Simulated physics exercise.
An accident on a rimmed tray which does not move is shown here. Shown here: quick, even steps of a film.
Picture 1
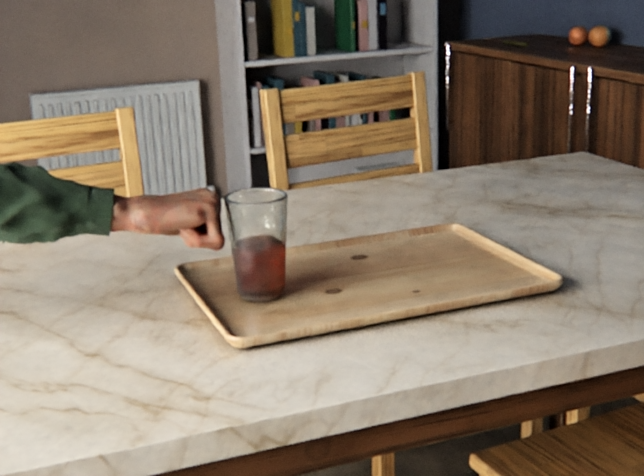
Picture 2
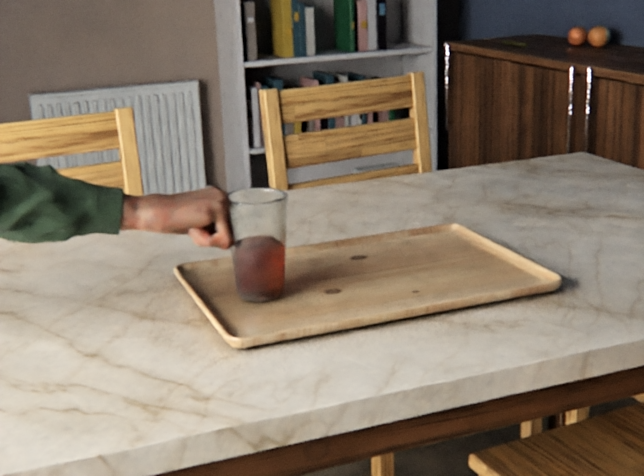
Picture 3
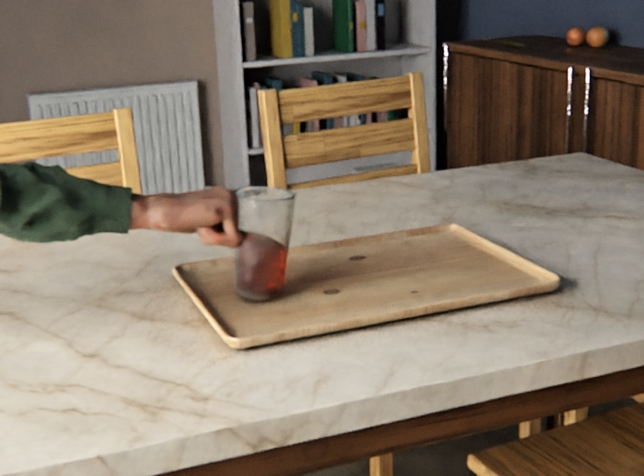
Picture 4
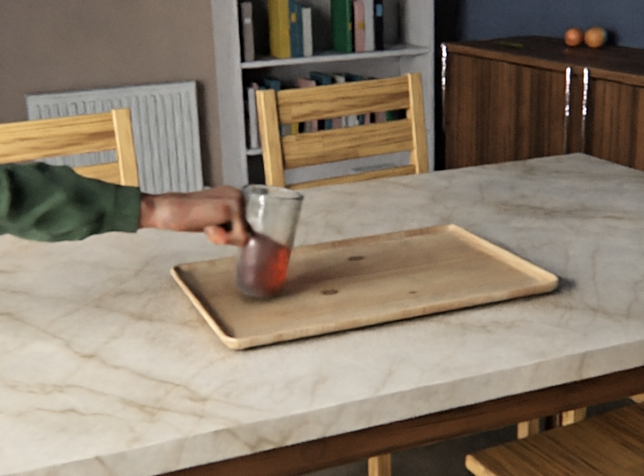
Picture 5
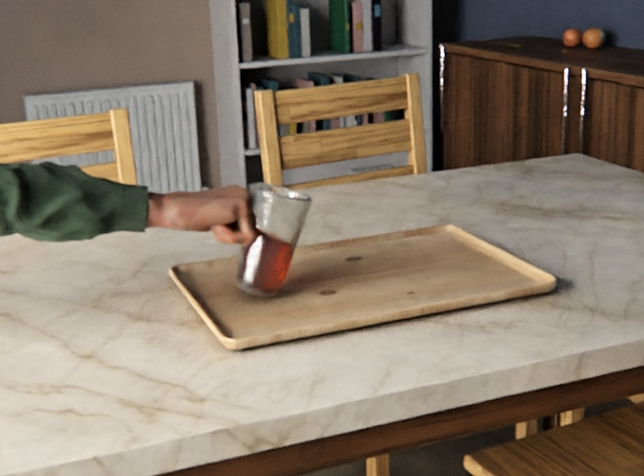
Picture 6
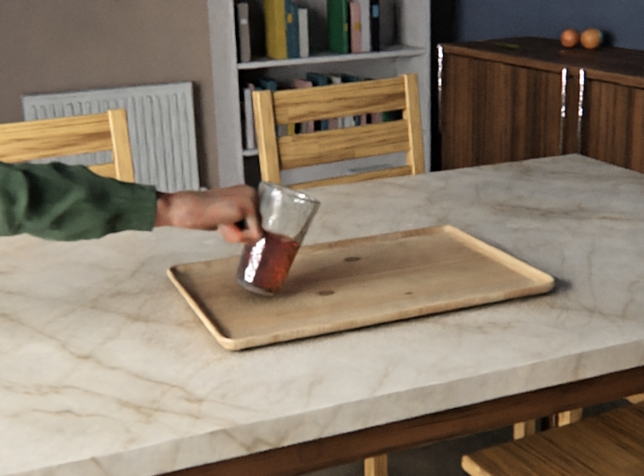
In a room with a radiator, a grey bookshelf and a dark wooden cabinet topped with two orange fruits, a pale marbled table is seen from slightly above. A glass of red liquid stands on the left of a light wooden tray, near wooden chairs. From the left, a green-sleeved arm pushes its fist against the glass, which leans steadily further right, while the view barely shifts.
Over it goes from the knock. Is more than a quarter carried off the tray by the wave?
Yes.
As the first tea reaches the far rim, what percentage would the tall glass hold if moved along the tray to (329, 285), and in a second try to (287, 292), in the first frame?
80 and 55 per cent, approximately, in that order.
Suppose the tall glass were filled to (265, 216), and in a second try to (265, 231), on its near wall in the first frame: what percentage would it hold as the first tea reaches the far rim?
45 % and 45 %.
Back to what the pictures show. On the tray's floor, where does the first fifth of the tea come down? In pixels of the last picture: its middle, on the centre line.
It lands around (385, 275).
A moment on, the tall glass is falling and 100 per cent is in the glass, 0 on the tray and 0 above or beyond its rim.
Next, the tall glass lies on its side and 71 per cent is in the glass, 17 on the tray and 12 above or beyond its rim.
Then the tall glass lies on its side and 38 per cent is in the glass, 56 on the tray and 7 above or beyond its rim.
Later the tall glass lies on its side and 20 per cent is in the glass, 43 on the tray and 37 above or beyond its rim.
At rest 62 per cent is held by tray and glass, 38 is off the tray.
